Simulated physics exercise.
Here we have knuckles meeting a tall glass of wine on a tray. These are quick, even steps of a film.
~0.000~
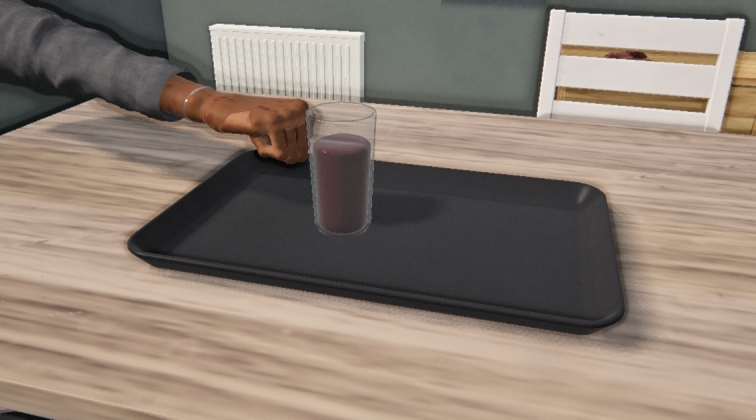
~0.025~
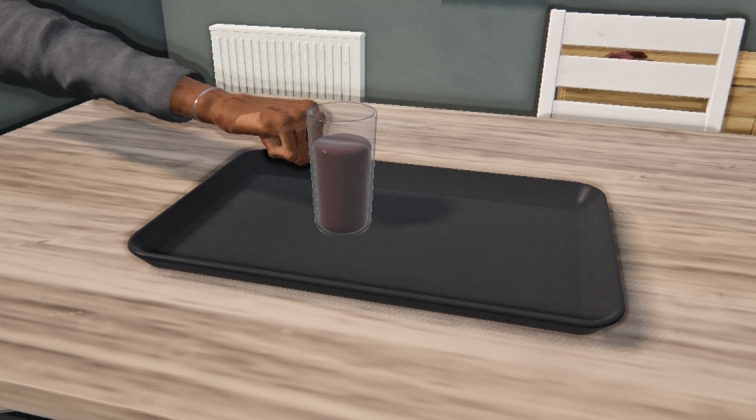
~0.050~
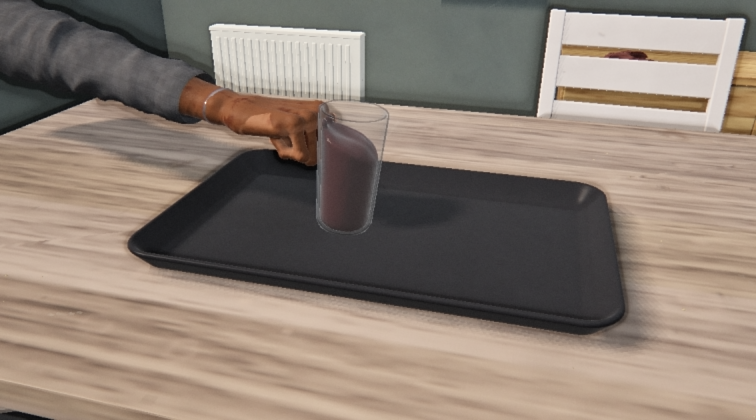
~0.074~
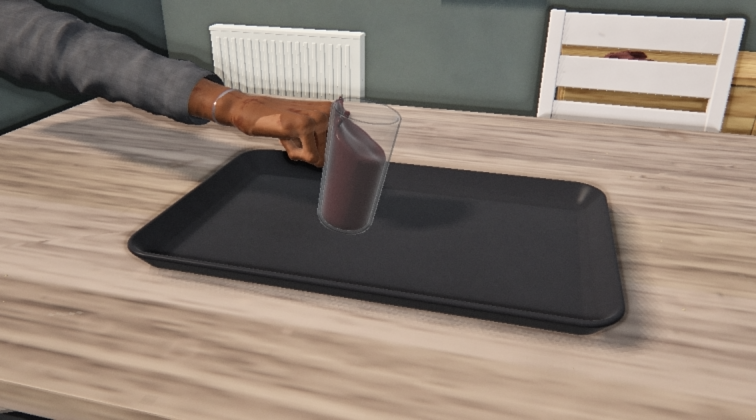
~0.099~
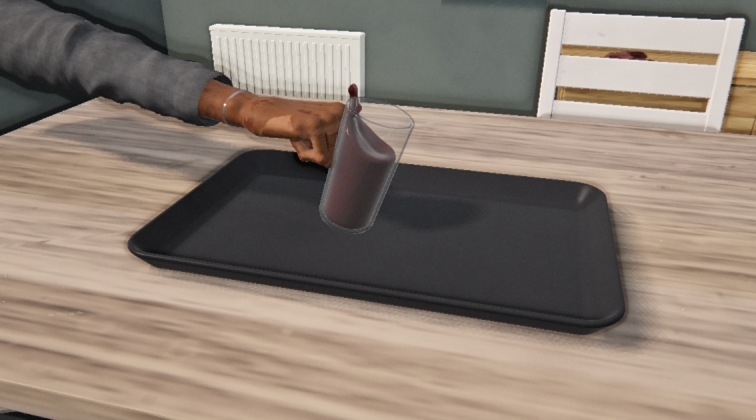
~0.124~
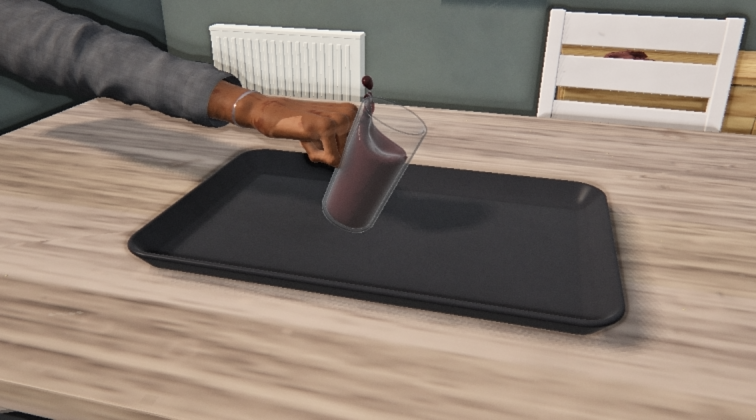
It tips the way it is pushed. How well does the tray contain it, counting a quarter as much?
After the fall over a quarter gets off the tray.
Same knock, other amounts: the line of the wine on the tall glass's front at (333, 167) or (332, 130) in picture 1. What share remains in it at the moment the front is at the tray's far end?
The first gives 75 %, the second 70 %.
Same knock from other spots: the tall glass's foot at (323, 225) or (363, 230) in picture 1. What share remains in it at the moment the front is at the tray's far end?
In turn 70 and 80 in a hundred.
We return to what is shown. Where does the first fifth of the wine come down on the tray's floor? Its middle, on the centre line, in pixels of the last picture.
Around (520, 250).
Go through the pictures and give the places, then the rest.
In the first picture, it leans 0°; its right rim is at (373, 116); the wine meets the walls at (316, 138) and (371, 145); the tray's far rim is at (611, 243); the tray is clear ahead.
In the second picture, it leans 0°; its right rim is at (374, 116); the wine meets the walls at (316, 138) and (371, 144).
In the third picture, it leans 6°; its right rim is at (386, 118); the wine meets the walls at (326, 116) and (373, 146).
In the fourth picture, it leans 11°; its right rim is at (398, 122); the wine meets the walls at (337, 118) and (386, 155).
In the fifth picture, it leans 18°; its right rim is at (411, 127); the wine meets the walls at (343, 138) and (396, 155); 1 per cent is over the edge.
In the sixth picture, it leans 24°; its right rim is at (424, 133); the wine meets the walls at (346, 156) and (409, 154); 1 per cent is over the edge.
A moment on, the tall glass is falling and 100 per cent is in the glass, 0 on the tray and 0 above or beyond its rim.
Next, the tall glass lies on its side and 69 per cent is in the glass, 25 on the tray and 5 above or beyond its rim.
Then the tall glass lies on its side and 37 per cent is in the glass, 42 on the tray and 22 above or beyond its rim.
Later the tall glass lies on its side and 19 per cent is in the glass, 44 on the tray and 37 above or beyond its rim.
At rest 62 per cent is held by tray and glass, 38 is off the tray.
